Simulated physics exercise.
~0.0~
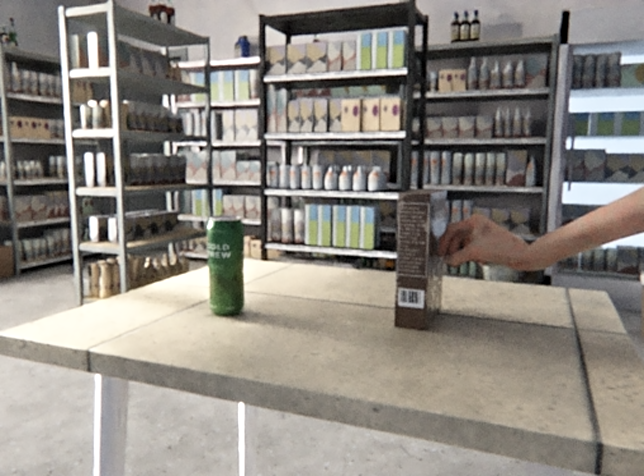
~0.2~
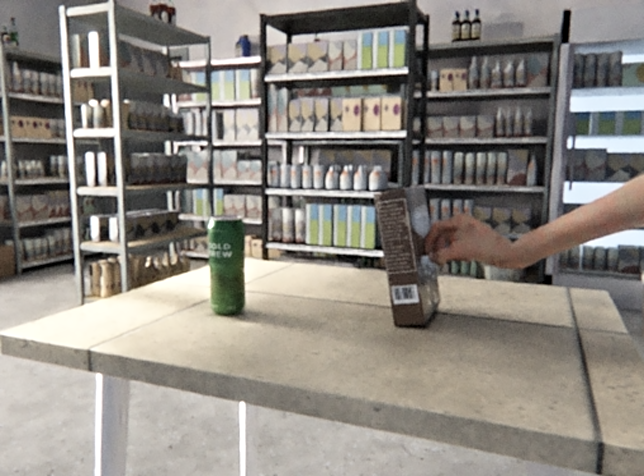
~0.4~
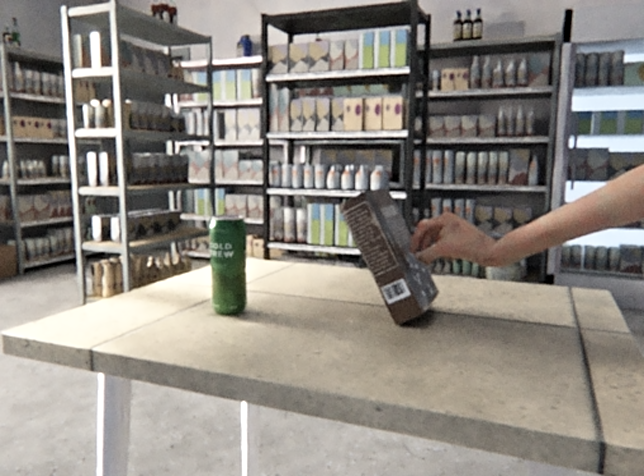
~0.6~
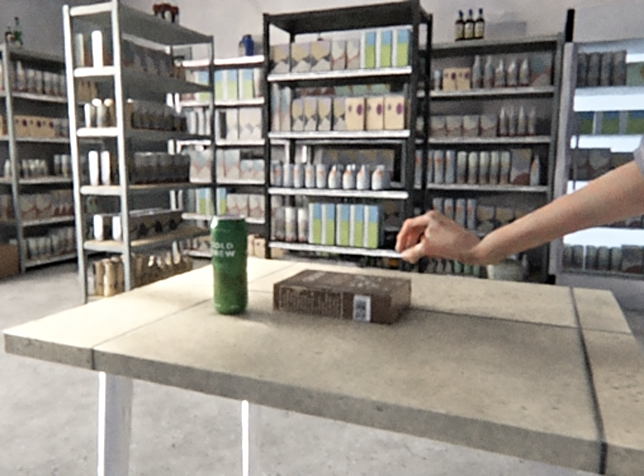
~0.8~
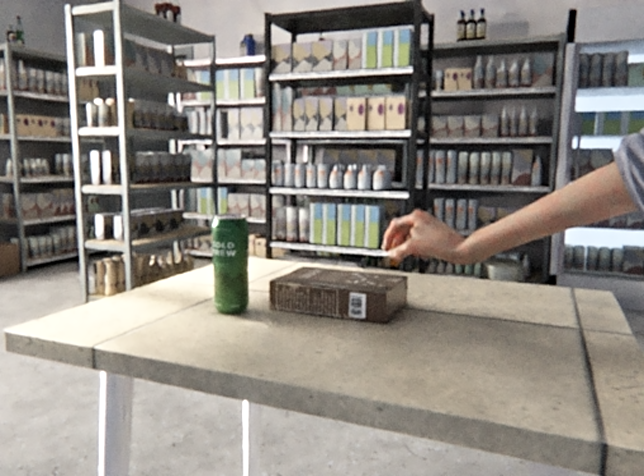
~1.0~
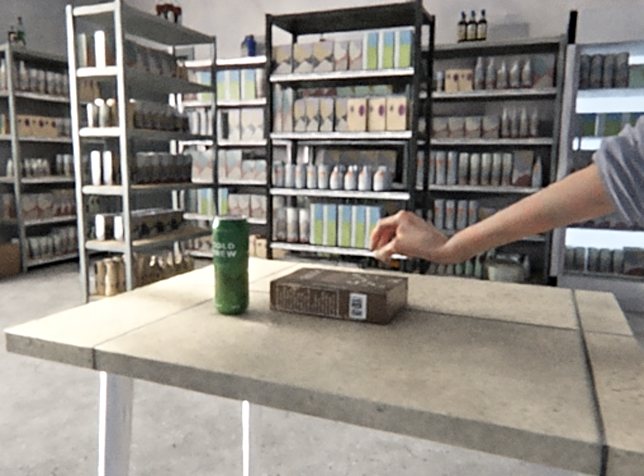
Brown packet tipping left under a hand's push and landing on its side beside a green can on a pale table.
